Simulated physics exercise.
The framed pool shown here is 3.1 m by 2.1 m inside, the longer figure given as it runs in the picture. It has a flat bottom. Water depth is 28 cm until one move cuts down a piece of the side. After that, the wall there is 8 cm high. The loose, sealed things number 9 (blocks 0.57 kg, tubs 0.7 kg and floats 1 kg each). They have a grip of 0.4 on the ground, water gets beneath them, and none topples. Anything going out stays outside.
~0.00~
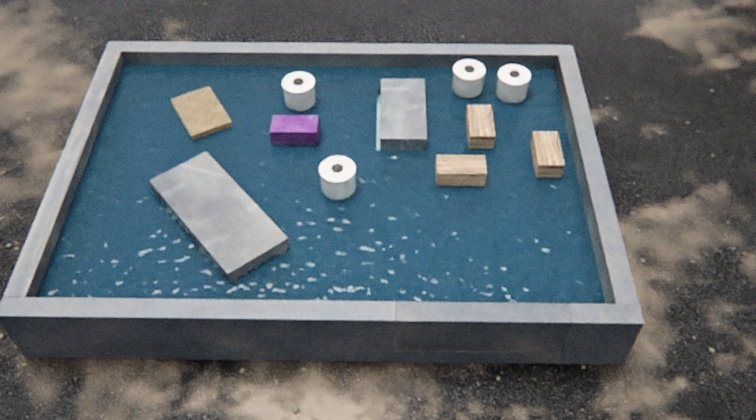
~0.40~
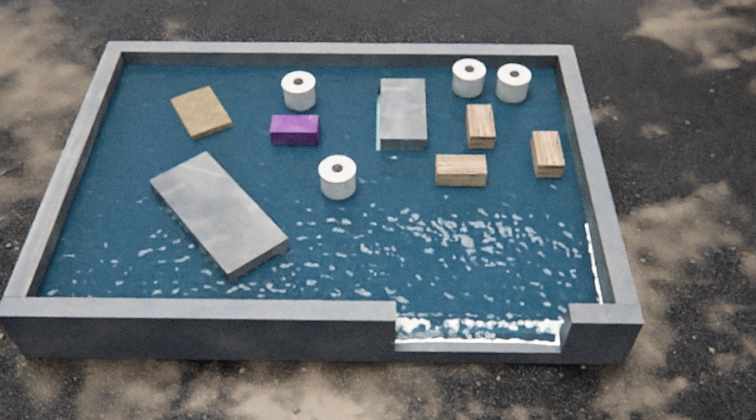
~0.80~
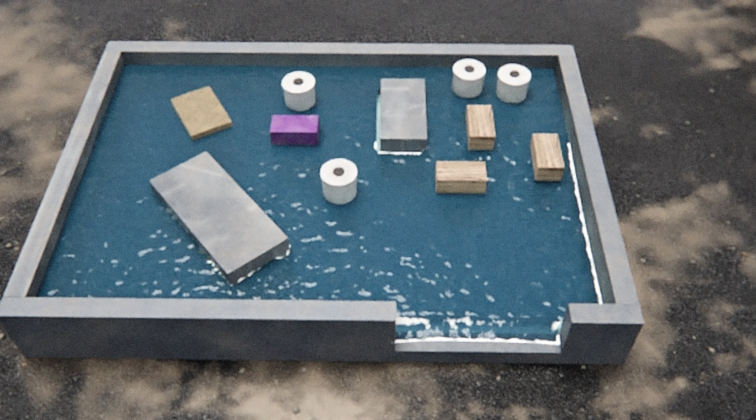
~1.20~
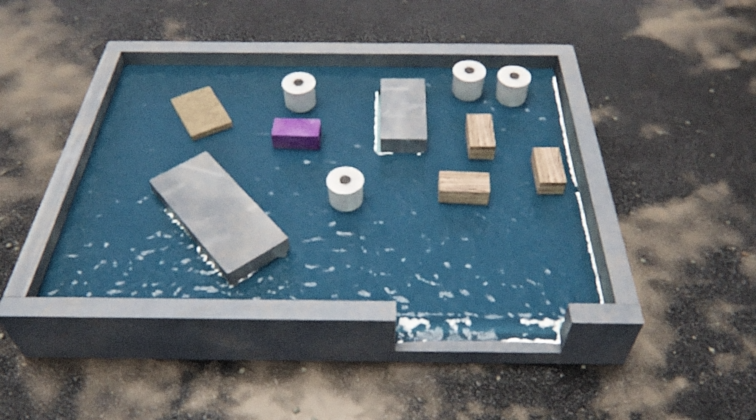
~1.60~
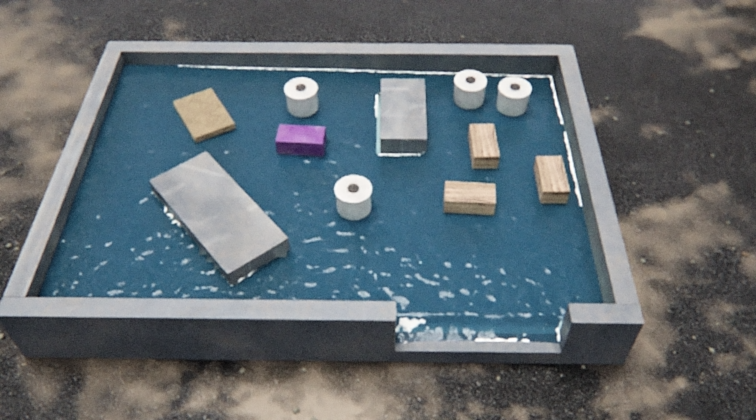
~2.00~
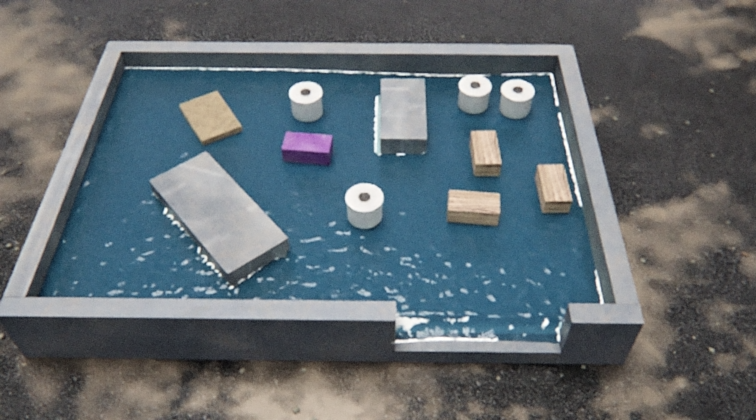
A rectangular grey-walled pool of blue water sits on dark, mottled ground, seen from above at an angle by a still camera. Four white cylinders, three wooden blocks, a purple block and a tan slab float around two grey slabs, the larger at left. A gap opens in the near wall, right of centre, water pours through, and the floating pieces drift slightly nearer while the grey slabs stay put.
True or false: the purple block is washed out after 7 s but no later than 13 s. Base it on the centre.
True.
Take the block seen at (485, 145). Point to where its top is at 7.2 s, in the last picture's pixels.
Estimated pixel: About (502, 202).
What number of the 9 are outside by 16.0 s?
My tally comes to 5.
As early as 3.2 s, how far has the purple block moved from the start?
Displacement by then near 40 cm.
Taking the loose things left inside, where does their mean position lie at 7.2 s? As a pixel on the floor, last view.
Somewhere near (434, 205).
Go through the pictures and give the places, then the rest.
The purple block at (295, 124) floats; 28 cm deep round most things; 0 of 9 have shifted, in the first picture.
The purple block at (295, 124) floats; 28 cm deep round most things; 0 of 9 have shifted, in the second picture.
The purple block at (295, 124), afloat; about 1600 L in view; 0 of 9 have shifted, in the third picture.
The purple block at (296, 127) floats; 27 cm deep round most things; 4 of 9 have shifted, in the fourth picture.
The purple block at (301, 134) floats, 9 cm from its start; about 1530 L in view; 7 of 9 have shifted, in the fifth picture.
The purple block at (307, 142) floats, 17 cm from its start; about 1490 L in view; 9 of 9 have shifted, in the sixth picture.
After 3.2 s the purple block is near (334, 161), 0.4 m from its start, afloat; 0 of 9 are out; 9 afloat.
After 7.2 s the purple block is near (404, 241), 1.1 m from its start, afloat; 2 of 9 are out; 7 afloat.
After 12.0 s the purple block has gone out (at 10.3 s); 4 of 9 are out; 5 afloat.
After 16.0 s the purple block has gone out (at 10.3 s); 5 of 9 are out; 4 afloat.
